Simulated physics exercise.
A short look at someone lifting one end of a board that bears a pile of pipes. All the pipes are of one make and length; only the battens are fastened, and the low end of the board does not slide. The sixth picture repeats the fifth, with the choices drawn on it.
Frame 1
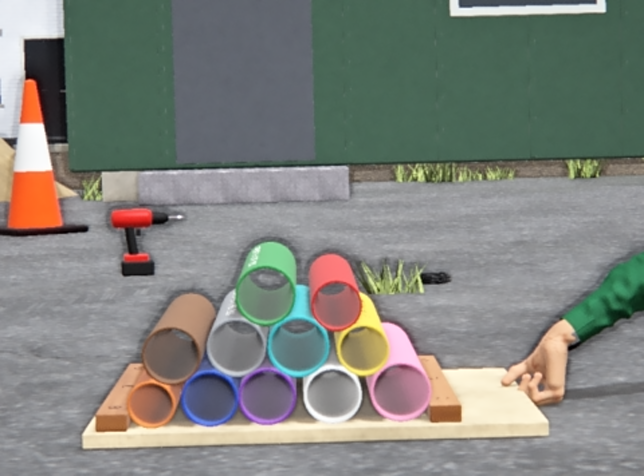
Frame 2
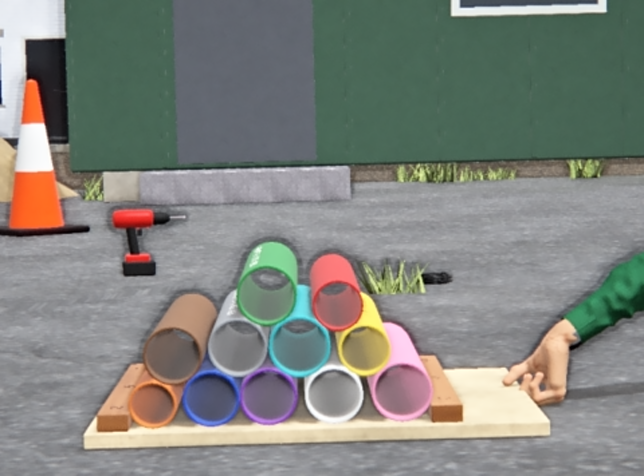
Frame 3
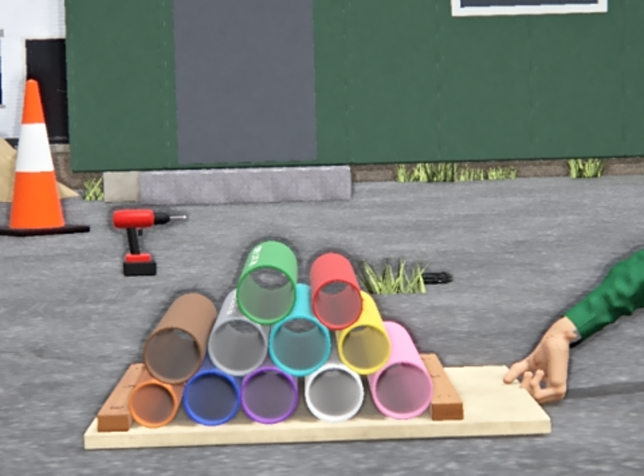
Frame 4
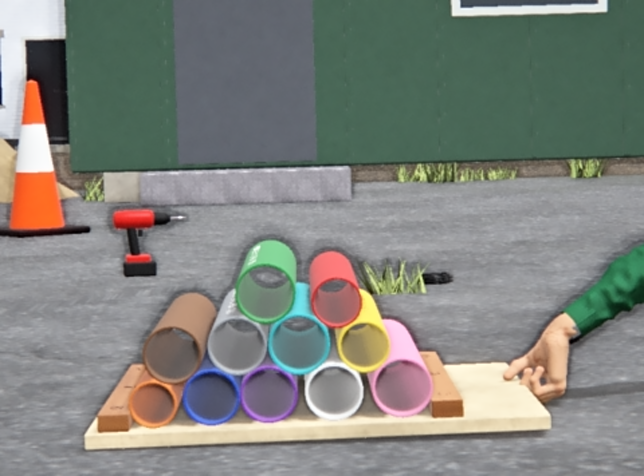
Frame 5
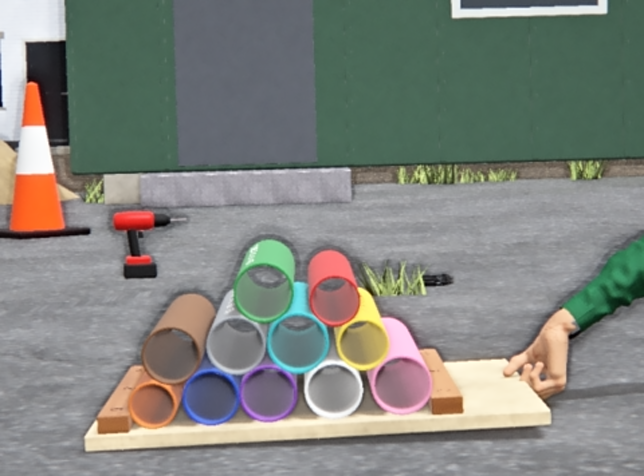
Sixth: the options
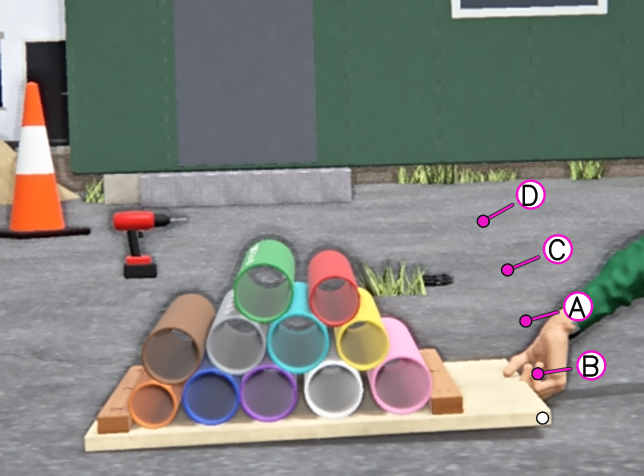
A hand in a green sleeve gripped the right end of a wooden board stacked with colorful pipes and raised it very slightly, while the pipes shifted barely, if at all, between the end blocks.
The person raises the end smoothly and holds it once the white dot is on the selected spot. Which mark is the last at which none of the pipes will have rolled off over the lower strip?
It can be raised to A.
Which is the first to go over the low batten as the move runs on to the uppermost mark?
First is the brown one.
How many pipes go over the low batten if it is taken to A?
At A the number is none.
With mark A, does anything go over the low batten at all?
No, at A.
On the marked copy, A at (526, 321); B at (538, 374); C at (508, 270); D at (484, 221); the white dot at (543, 418).
With A. Early on, board at 12°.
Further on, board at 14°.
At the end, board at 14°, none over the low batten.
As for the rest, B none over the low batten; C four over the low batten (brown, turquoise, grey, green); D six over the low batten.
